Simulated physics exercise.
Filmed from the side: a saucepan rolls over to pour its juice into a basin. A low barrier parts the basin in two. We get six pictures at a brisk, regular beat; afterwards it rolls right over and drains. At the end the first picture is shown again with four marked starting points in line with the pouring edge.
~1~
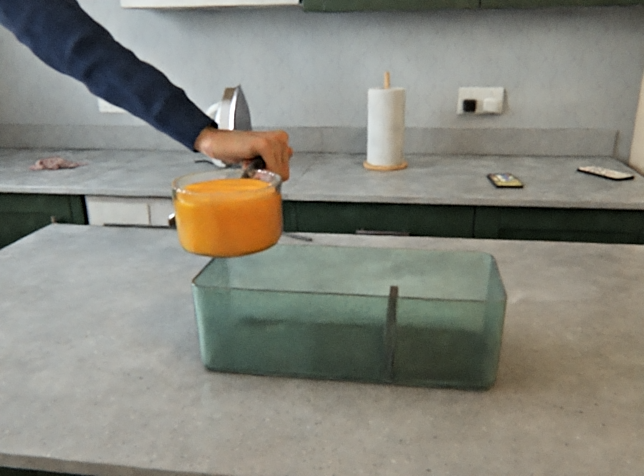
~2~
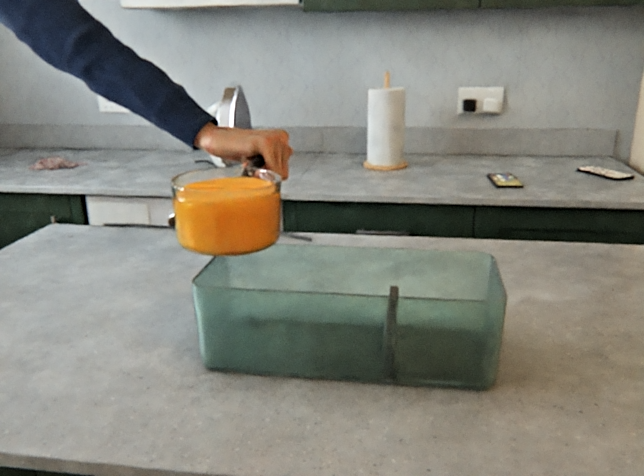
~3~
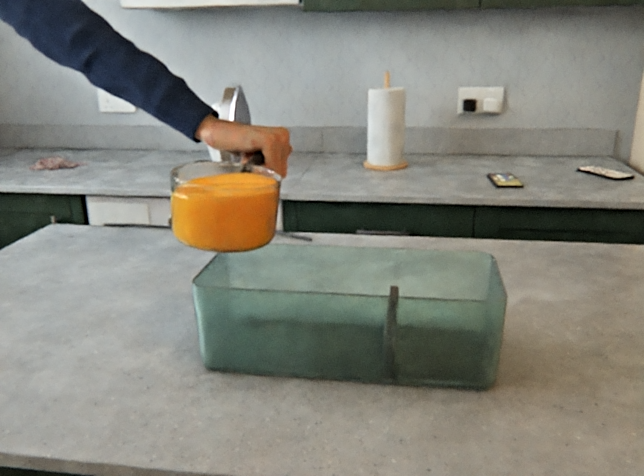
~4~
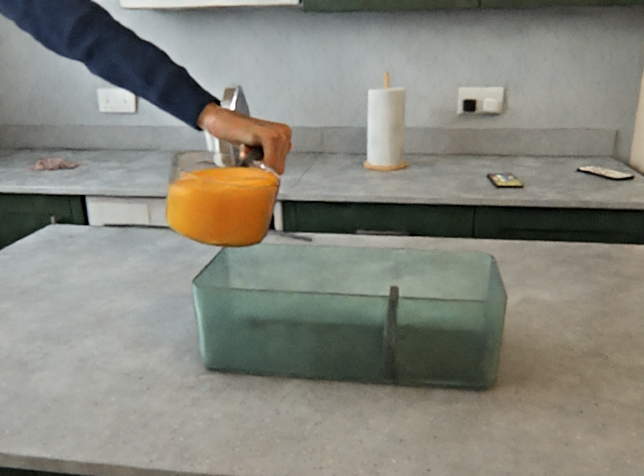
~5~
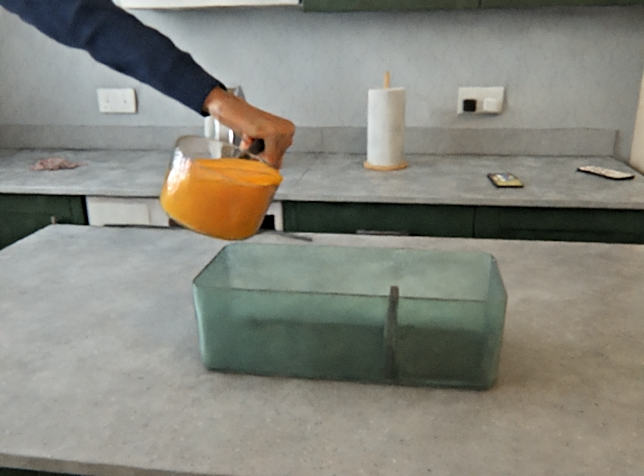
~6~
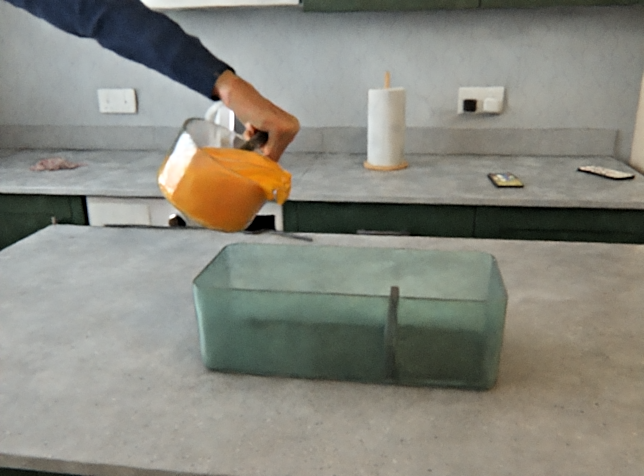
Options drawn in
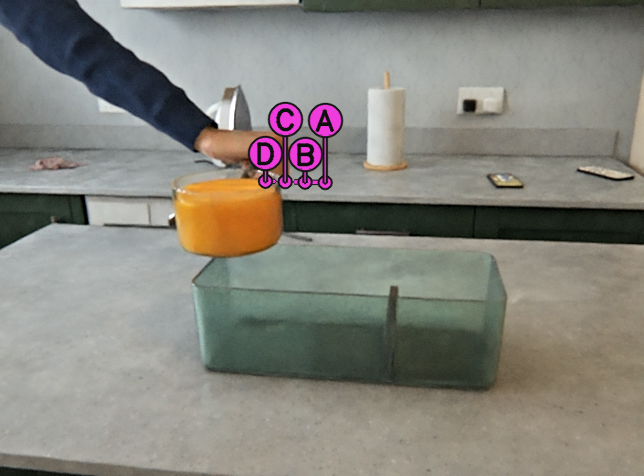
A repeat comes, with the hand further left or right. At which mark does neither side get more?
Place B.
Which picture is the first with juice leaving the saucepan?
In picture 5.
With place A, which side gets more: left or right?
The right one.
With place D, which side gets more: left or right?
The left side.
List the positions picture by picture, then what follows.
In the first picture, upright, lip at (277, 181); basin from (203, 365) to (496, 386); top of the wall at (392, 308); nothing has left yet.
In the second picture, upright, lip at (277, 181); nothing has left yet.
In the third picture, tipped about 6°, lip at (277, 181); nothing has left yet.
In the fourth picture, tipped about 14°, lip at (277, 181); nothing has left yet.
In the fifth picture, tipped about 24°, lip at (277, 181); juice is over the lip, down to (277, 181).
In the sixth picture, tipped about 36°, lip at (278, 181); juice is over the lip, down to (281, 200).
In magenta, A at (325, 182); B at (305, 182); C at (285, 181); D at (265, 181).
With A, about 22 % ends left of the wall and 77 % right of it.
With B, about 48 % ends left of the wall and 51 % right of it.
With C, about 84 % ends left of the wall and 14 % right of it.
With D, about 94 % ends left of the wall and 2 % right of it; 3 % is lost outside.
